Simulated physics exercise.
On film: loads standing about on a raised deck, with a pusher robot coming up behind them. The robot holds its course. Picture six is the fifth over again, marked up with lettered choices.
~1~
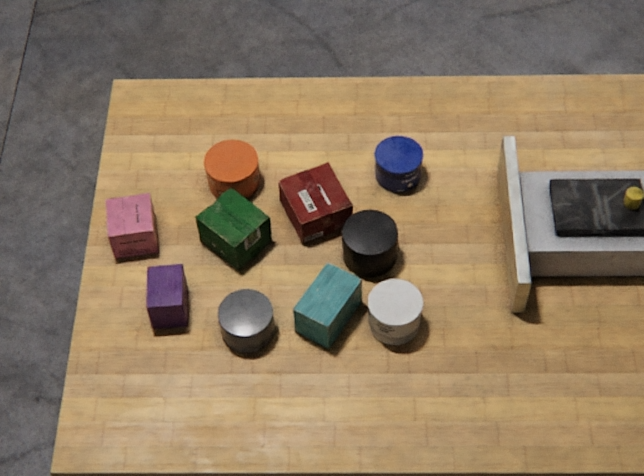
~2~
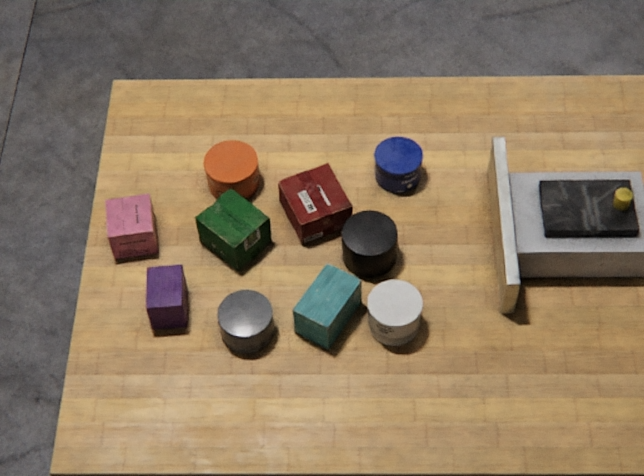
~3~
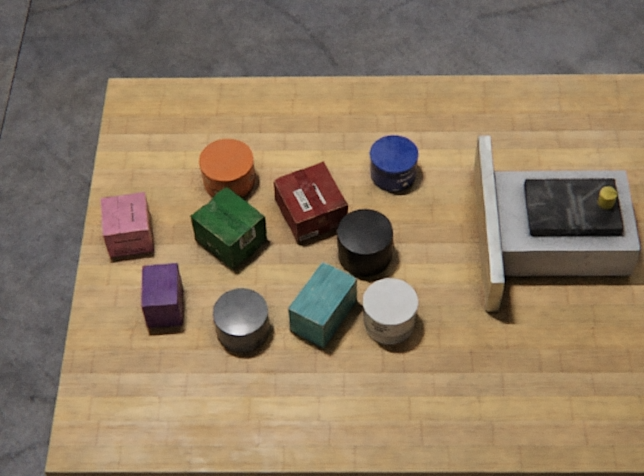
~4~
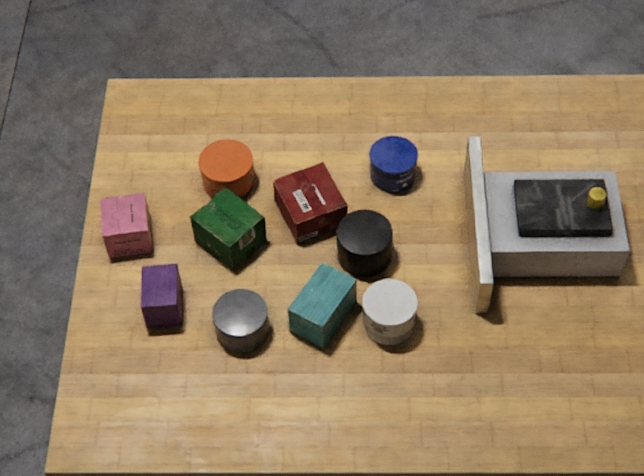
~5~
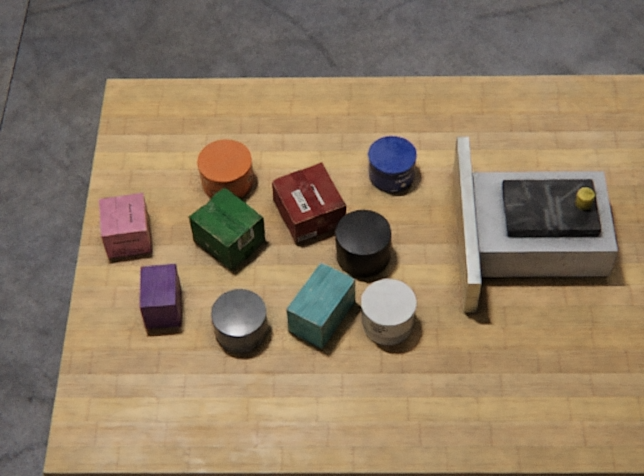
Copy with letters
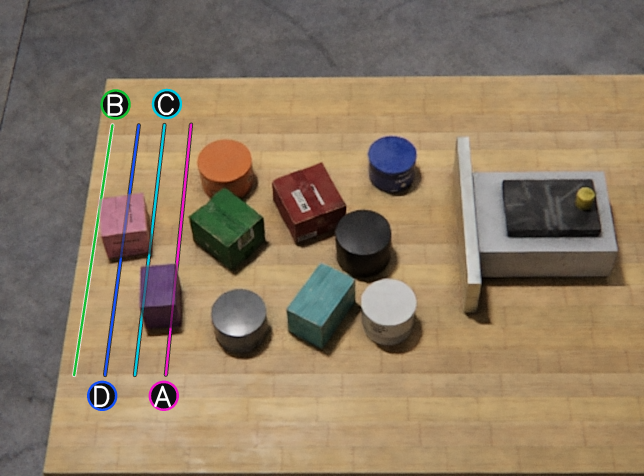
A grey machine with a wide upright plate on its front slid slowly left across the wooden surface, drawing closer to a group of colourful blocks and round pieces that stayed where they were.
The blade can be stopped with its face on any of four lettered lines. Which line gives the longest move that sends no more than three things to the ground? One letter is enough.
It can go as far as D.
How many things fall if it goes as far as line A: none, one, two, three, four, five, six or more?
By then, one.
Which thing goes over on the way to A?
It is the pink box.
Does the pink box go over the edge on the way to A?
Yes.
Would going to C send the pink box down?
Yes.
On the marked copy, A at (179, 240); B at (95, 240); C at (151, 240); D at (123, 240).
Following D. Soon after the start, robot (418, 207); blue pail (313, 163); white pail (361, 328).
Later, robot (292, 208); pink box (95, 224); green box (136, 244).
In the end, robot (194, 208); green box over the edge; pink box over the edge; three fallen.
As for the rest, A is within the limit but short; B drops six; C is within the limit but short.
